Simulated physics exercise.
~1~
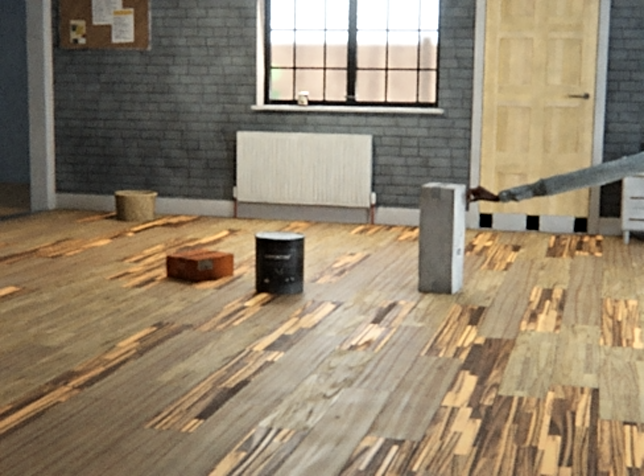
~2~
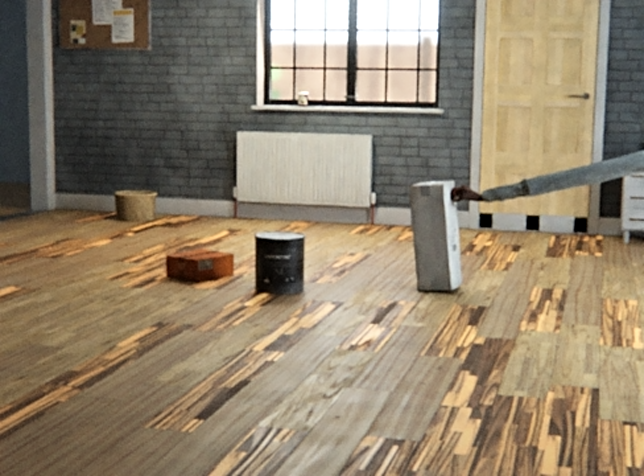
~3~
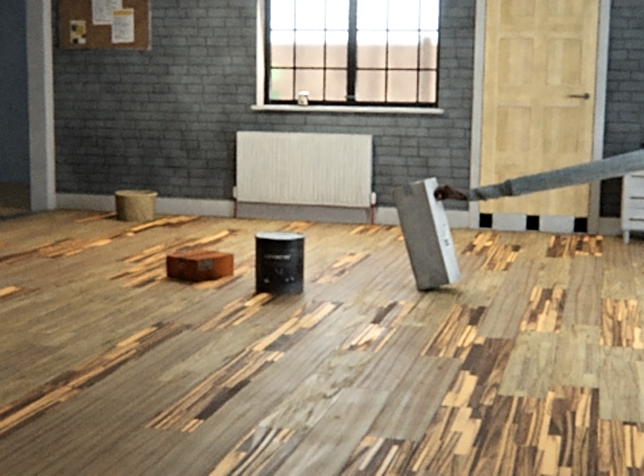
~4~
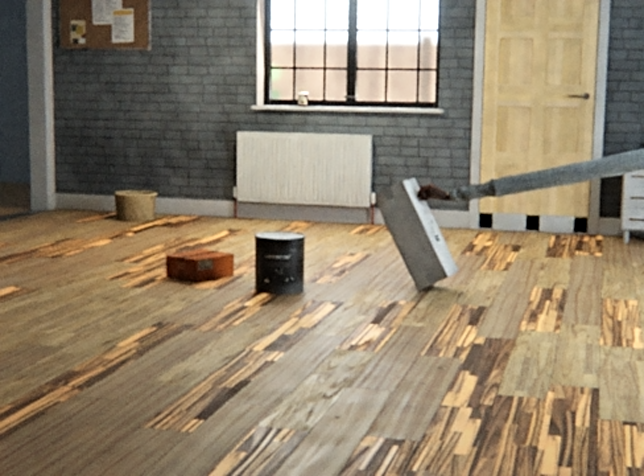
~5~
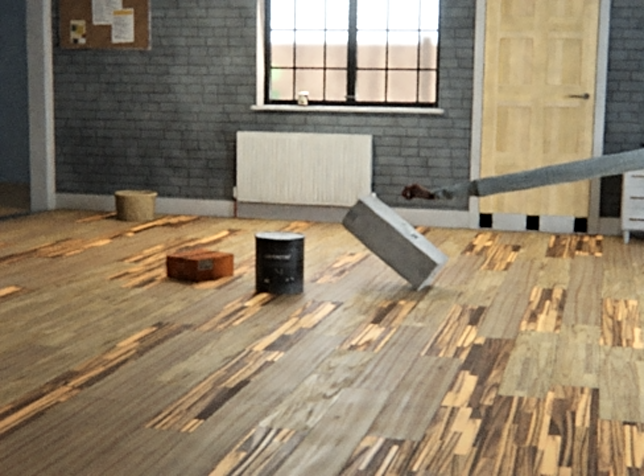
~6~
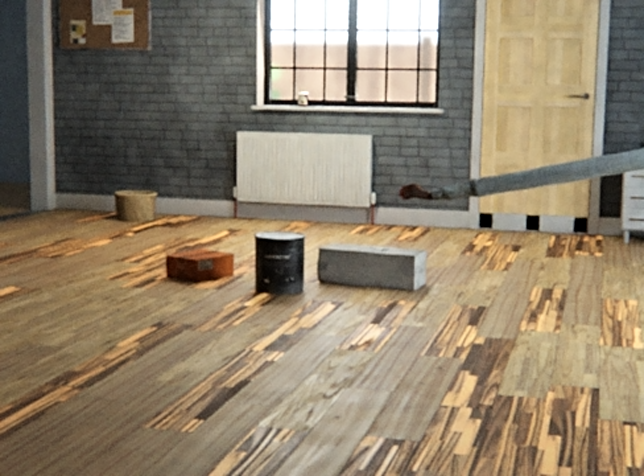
A room with a wood-patterned floor, grey brick walls, a window above a white radiator and a pale door is seen from a fixed, slightly raised viewpoint. A tall whitish-grey box stands upright right of centre, with a black pail to its left, an orange-brown parcel farther left and a tan round container near the back wall. A hand on a long outstretched arm reaches in from the right and pushes the upper part of the box leftward. The box tilts left, leans farther and tips away from the hand. It ends toppled on its side just right of the pail, while the other objects stay put.
